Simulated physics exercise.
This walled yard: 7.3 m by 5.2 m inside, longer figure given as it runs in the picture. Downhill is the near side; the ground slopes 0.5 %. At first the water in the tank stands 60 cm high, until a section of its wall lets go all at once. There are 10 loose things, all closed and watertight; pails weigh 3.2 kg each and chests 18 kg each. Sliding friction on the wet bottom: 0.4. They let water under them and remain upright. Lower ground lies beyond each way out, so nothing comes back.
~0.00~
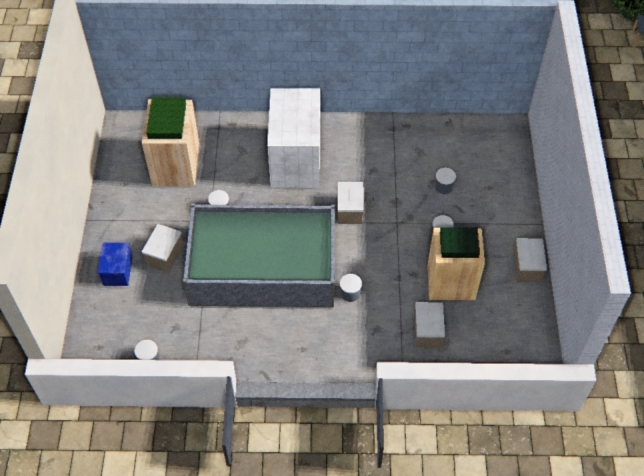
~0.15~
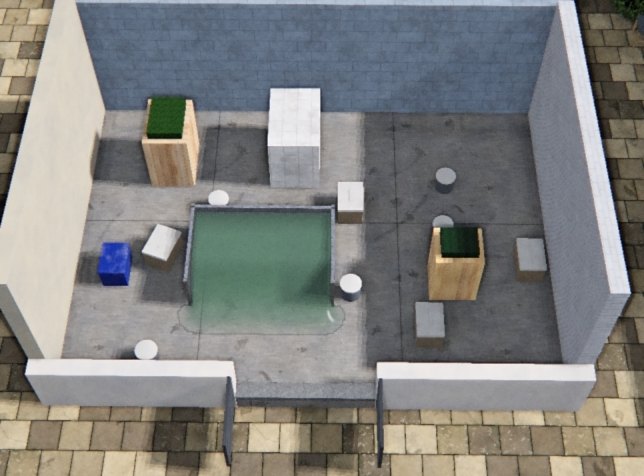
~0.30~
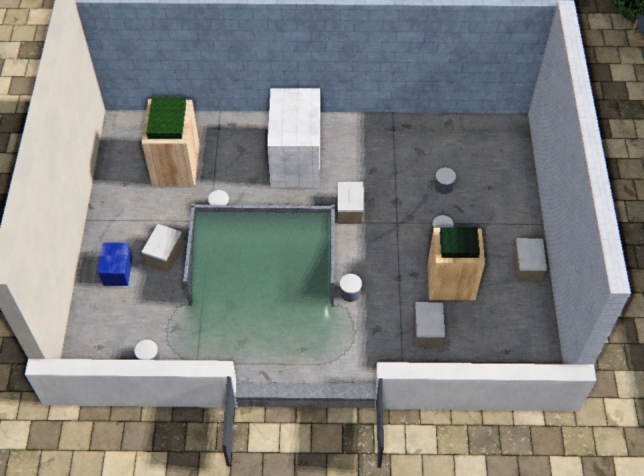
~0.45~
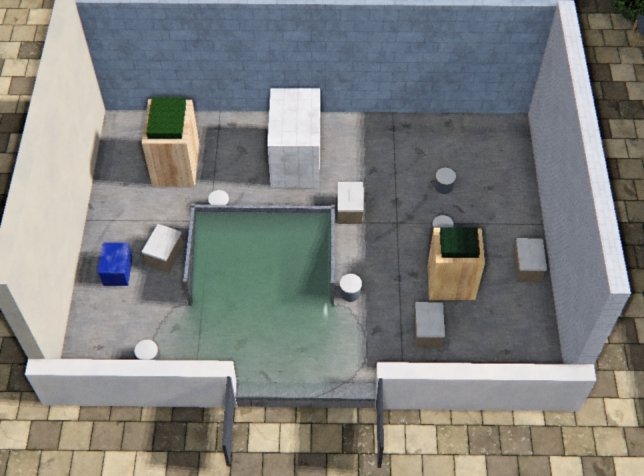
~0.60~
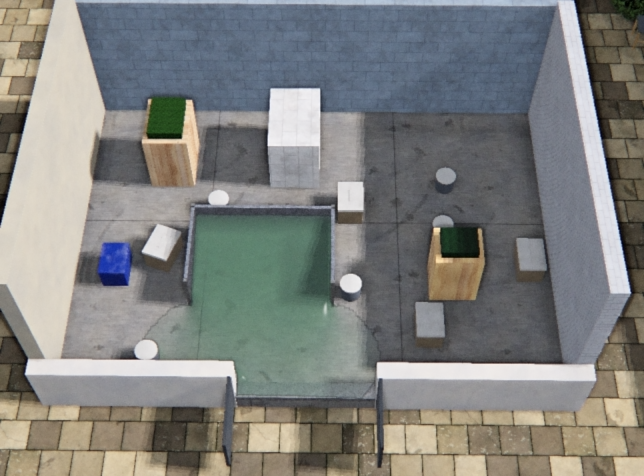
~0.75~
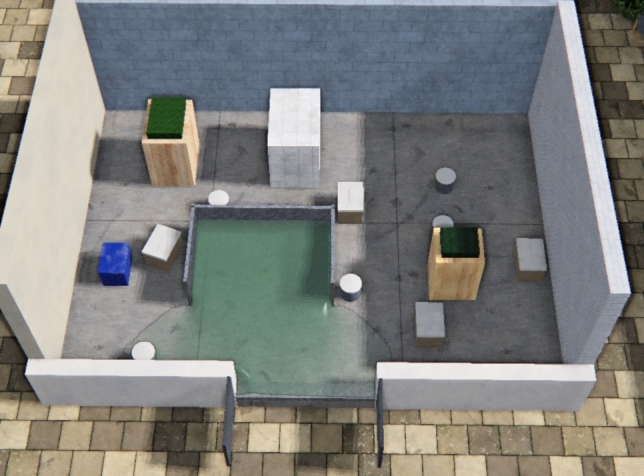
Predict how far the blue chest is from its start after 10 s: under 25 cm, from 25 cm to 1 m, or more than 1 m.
From 25 cm to 1 m.
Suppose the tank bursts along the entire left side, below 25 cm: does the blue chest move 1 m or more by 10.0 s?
Then the blue chest ends far away.
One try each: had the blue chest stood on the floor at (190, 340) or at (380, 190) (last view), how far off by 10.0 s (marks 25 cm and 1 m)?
Taken in turn, it is carried a long way and then stays almost motionless.
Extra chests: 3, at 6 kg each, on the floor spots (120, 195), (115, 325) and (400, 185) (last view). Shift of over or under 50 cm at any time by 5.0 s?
The first one ends up beyond that, the second beyond that, the third inside that.
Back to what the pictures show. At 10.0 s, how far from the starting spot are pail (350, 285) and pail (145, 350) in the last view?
Taken in order, the shifts are 0 cm and 450 cm.
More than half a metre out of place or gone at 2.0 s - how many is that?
1.
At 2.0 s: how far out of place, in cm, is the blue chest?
Roughly 0 cm.
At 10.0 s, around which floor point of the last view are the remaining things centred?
Averaged position, last view: Near pixel (324, 233).
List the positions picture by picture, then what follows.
The blue chest at (113, 257), on the bottom; 2.8 m2 under water; 0 of 10 have shifted, in the first picture.
The blue chest at (113, 257), on the bottom; 4.0 m2 under water; 0 of 10 have shifted, in the second picture.
The blue chest at (113, 257), on the bottom; 5.2 m2 under water; 0 of 10 have shifted, in the third picture.
The blue chest at (113, 257), on the bottom; 6.7 m2 under water; 0 of 10 have shifted, in the fourth picture.
The blue chest at (113, 257) rests on the ground; 7.3 m2 under water; 0 of 10 have shifted, in the fifth picture.
The blue chest at (113, 257) rests on the ground; 7.7 m2 under water; 0 of 10 have shifted, in the sixth picture.
After 2.0 s the blue chest is near (113, 257), 0.0 m from its start, aground; 0 of 10 are out; 1 afloat.
After 4.5 s the blue chest is near (135, 230), 0.6 m from its start, aground; 0 of 10 are out; 0 afloat.
After 7.0 s the blue chest is near (135, 228), 0.6 m from its start, aground; 0 of 10 are out; 1 afloat.
After 10.0 s the blue chest is near (135, 228), 0.6 m from its start, aground; 0 of 10 are out; 0 afloat.
